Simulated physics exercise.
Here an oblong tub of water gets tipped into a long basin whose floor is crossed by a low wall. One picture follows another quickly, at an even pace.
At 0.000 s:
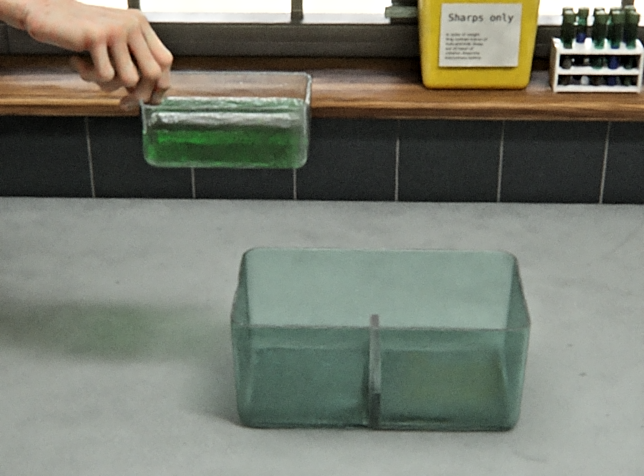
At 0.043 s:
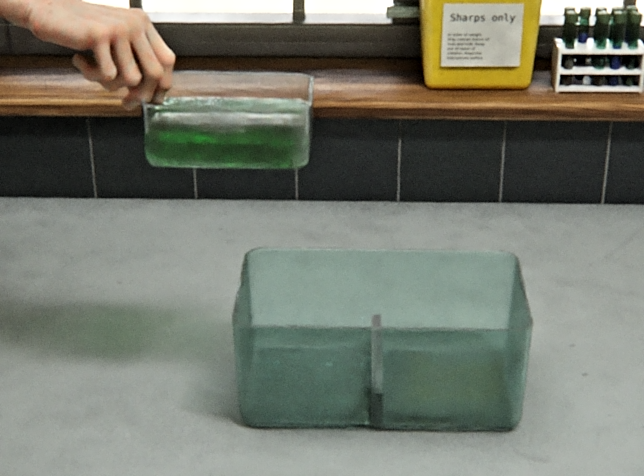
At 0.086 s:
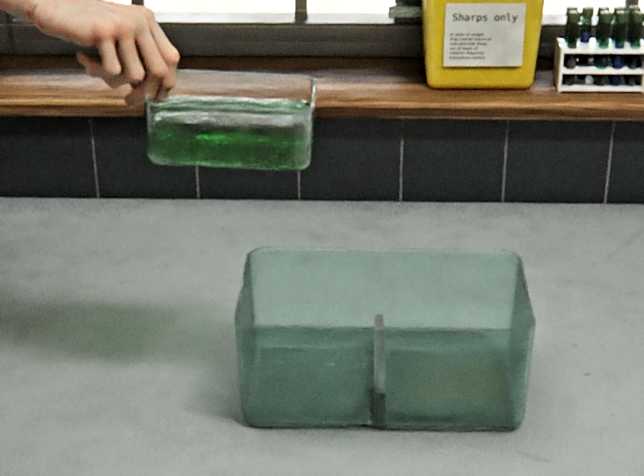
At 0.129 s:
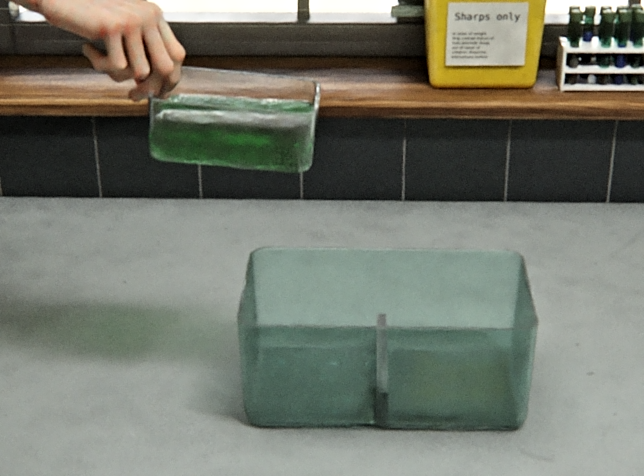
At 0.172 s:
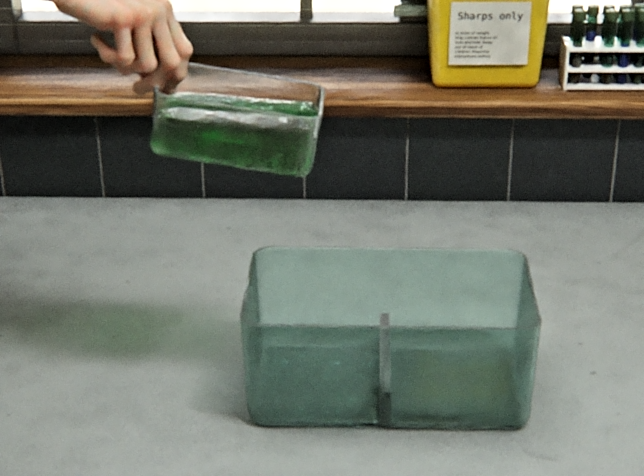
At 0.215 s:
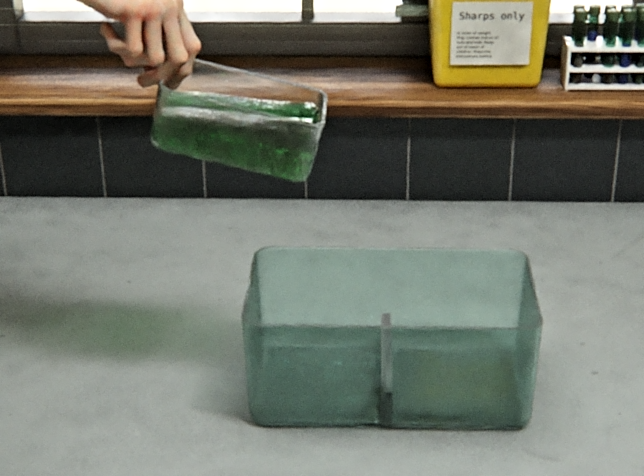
To begin with, a hand at the upper left holds a small glass tub of green liquid nearly level above a grey counter, where a long greenish basin with a low dividing wall sits. The hand shifts slightly right, then gradually tilts the tub, its right end dipping lower.
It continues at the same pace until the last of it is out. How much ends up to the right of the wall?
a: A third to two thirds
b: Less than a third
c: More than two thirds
Option a: A third to two thirds.
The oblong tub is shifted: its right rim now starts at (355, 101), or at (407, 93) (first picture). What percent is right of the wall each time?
Roughly 70 per cent, and 90 per cent.
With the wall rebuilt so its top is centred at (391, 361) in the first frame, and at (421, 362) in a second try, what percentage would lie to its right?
Try 1: Some 30 %; try 2: 10 %.
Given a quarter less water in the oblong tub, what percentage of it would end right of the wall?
I'd put it at around 25 %.
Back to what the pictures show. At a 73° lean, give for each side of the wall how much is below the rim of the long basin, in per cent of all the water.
On the left 5 %, on the right 5 %.
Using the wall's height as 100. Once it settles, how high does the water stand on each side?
I'd say about 30 for the left and about 20 for the right.
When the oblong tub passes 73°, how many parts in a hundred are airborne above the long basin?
Around 55 in a hundred.
A moment on, the oblong tub is tipped part way and 35 per cent is still to pour, 5 is left of the wall and 3 right of it.
Next, the oblong tub is tipped right over and 9 per cent is still to pour, 39 is left of the wall and 45 right of it.
Then the oblong tub is tipped right over and 1 per cent is still to pour, 51 is left of the wall and 45 right of it.
Later the oblong tub is tipped right over and 0 per cent is still to pour, 53 is left of the wall and 46 right of it.
In the end 53 per cent lies left of the wall, 46 right of it and 2 outside.
